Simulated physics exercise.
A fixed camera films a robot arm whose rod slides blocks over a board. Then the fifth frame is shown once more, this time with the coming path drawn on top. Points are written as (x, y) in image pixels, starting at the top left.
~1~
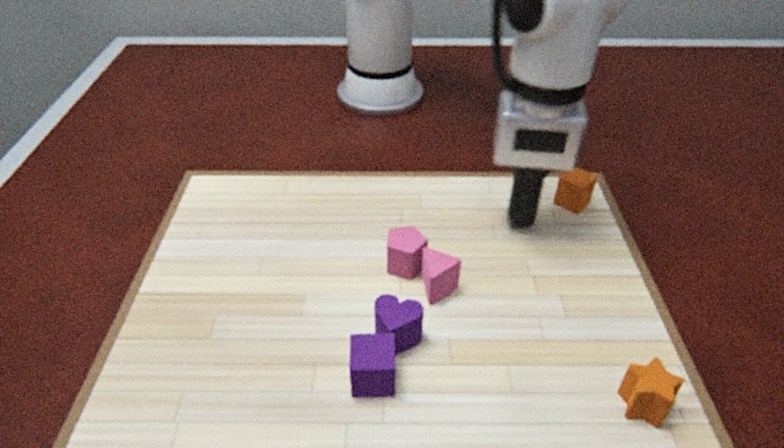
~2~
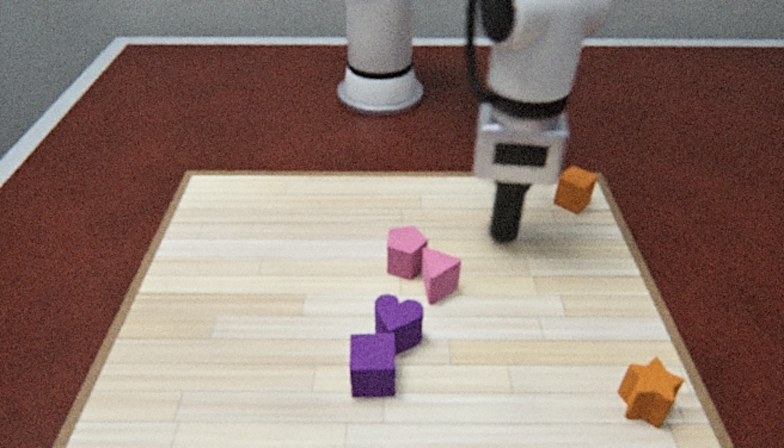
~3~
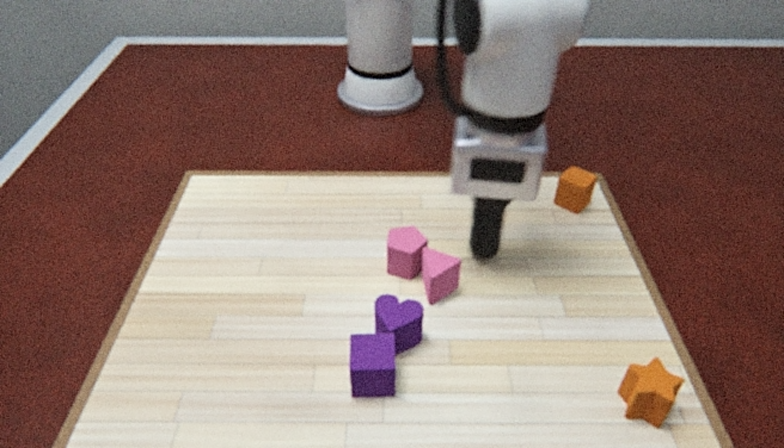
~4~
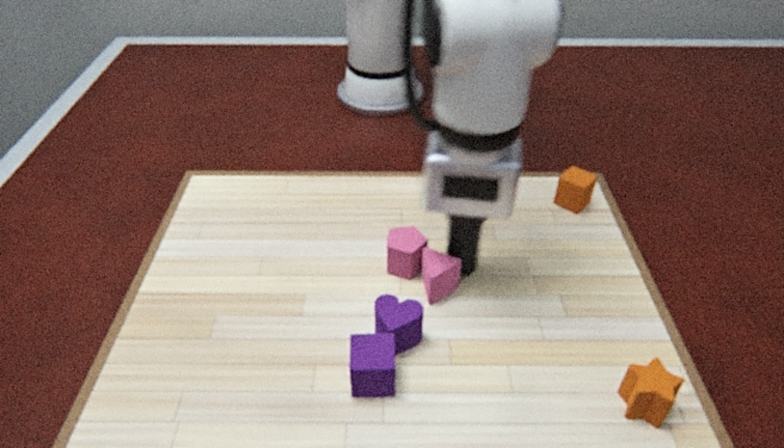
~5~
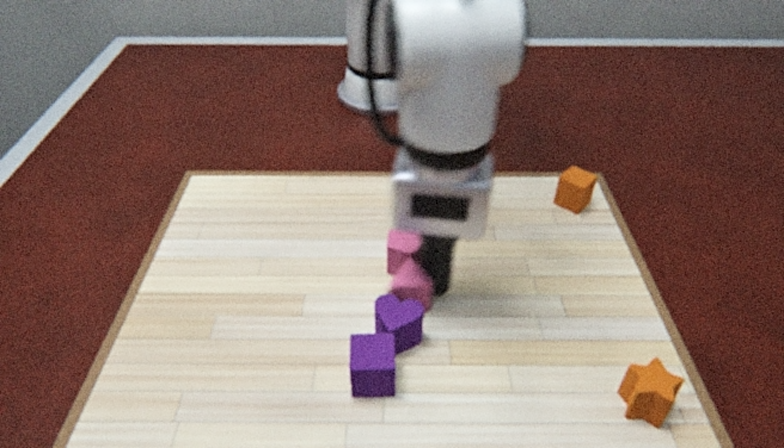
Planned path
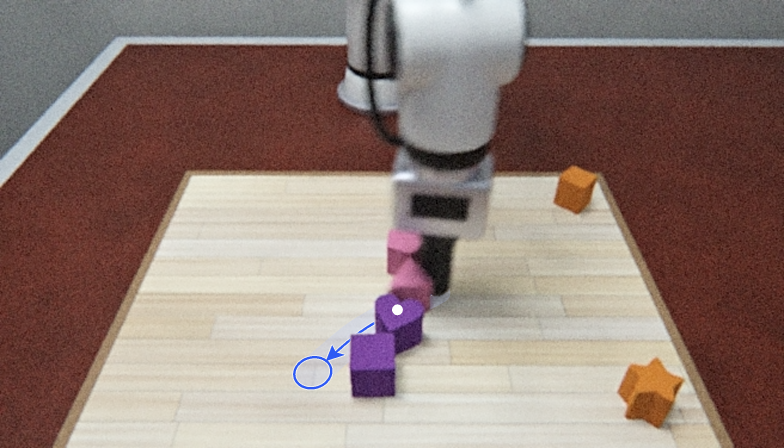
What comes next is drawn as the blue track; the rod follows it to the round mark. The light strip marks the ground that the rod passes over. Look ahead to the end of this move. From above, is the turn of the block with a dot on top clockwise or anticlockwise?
Seen from above, its turn is counter-clockwise.
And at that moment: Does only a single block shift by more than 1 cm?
Answer: No.
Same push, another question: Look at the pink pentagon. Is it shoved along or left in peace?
It holds its position.
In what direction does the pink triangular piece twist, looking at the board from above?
Seen from above, its turn is clockwise.
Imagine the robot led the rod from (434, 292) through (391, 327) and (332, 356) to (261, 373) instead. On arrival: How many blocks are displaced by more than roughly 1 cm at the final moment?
Blocks that move over 1 cm: Three or more.
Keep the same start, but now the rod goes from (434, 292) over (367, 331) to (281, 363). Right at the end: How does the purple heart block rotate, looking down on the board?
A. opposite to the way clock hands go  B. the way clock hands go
I'll go with A - opposite to the way clock hands go.
The drawn path runs from (434, 292) over (393, 313) and (352, 338) to (313, 372); the dot is on the purple heart block.
What follows on the original path. One third of the way, rod at (393, 306); purple heart block at (391, 316), turned 40° anticlockwise; pink triangular piece at (364, 296).
Two thirds of the way, rod at (351, 332); purple square piece at (372, 355); purple heart block at (388, 322), turned 60° anticlockwise; pink triangular piece at (316, 318), turned 20° clockwise.
At the end, rod at (312, 366); purple square piece at (372, 355); purple heart block at (388, 322), turned 60° anticlockwise; pink pentagon not moved; pink triangular piece at (278, 333), turned 55° clockwise.
